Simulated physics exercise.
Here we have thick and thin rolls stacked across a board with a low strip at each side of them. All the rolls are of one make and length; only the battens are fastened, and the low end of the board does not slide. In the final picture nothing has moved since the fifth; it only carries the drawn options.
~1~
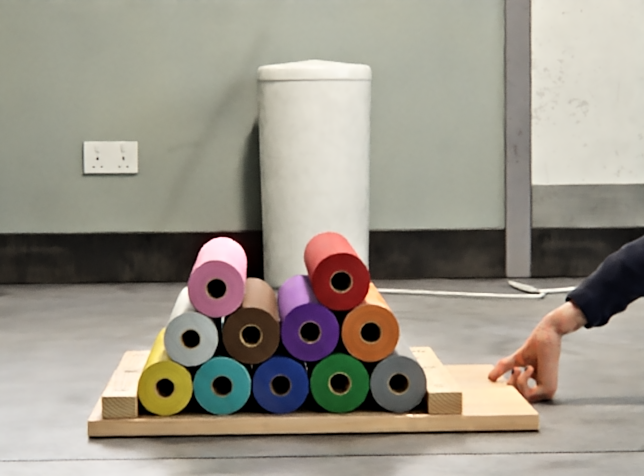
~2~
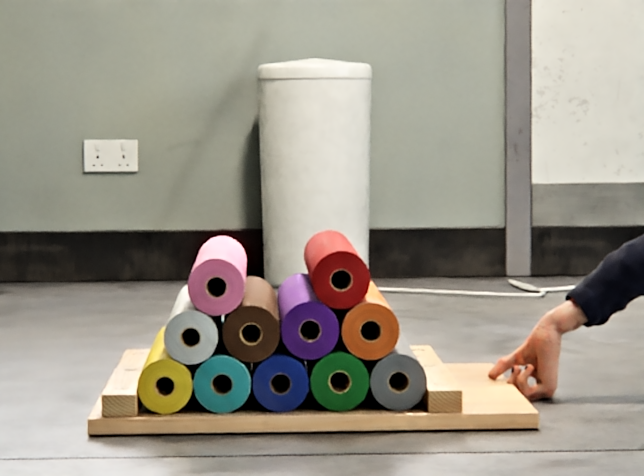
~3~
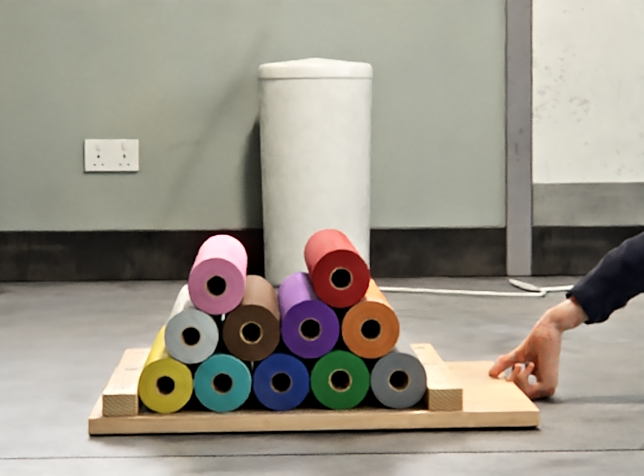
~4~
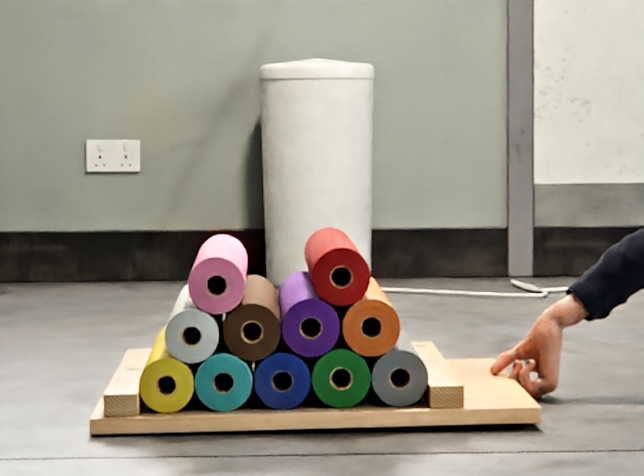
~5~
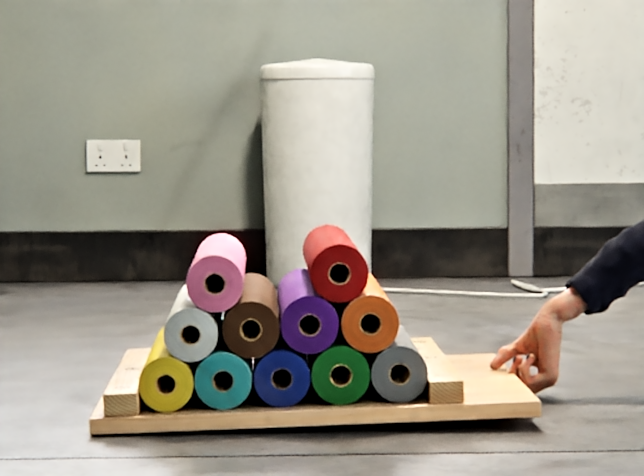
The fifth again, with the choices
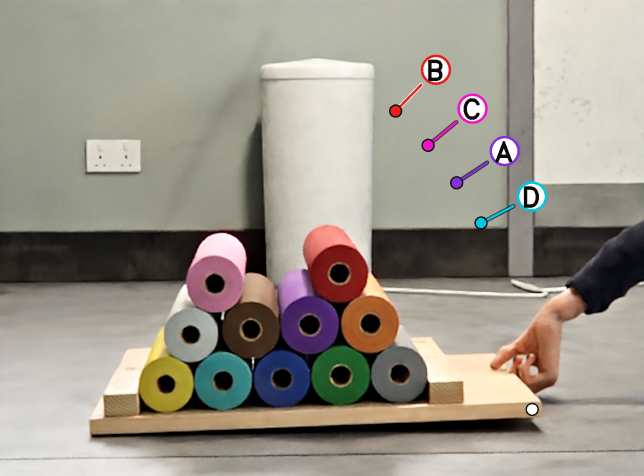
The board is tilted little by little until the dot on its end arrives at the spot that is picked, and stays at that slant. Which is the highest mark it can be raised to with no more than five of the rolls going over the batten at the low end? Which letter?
Stop at D.
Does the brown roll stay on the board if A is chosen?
No, with A.
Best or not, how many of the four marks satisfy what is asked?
The number is one.
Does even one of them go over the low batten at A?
Yes, at A.
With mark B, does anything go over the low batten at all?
Yes, at B.
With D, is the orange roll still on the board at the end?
The orange roll: Yes.
On the marked copy, A at (457, 183); B at (395, 111); C at (428, 146); D at (481, 223); the white dot at (532, 410).
Following D. Soon after the start, board at 18°.
Later, board at 27°.
In the end, board at 27°, four over the low batten (brown, white, purple, pink).
As for the rest, A six over the low batten; B six over the low batten; C six over the low batten.
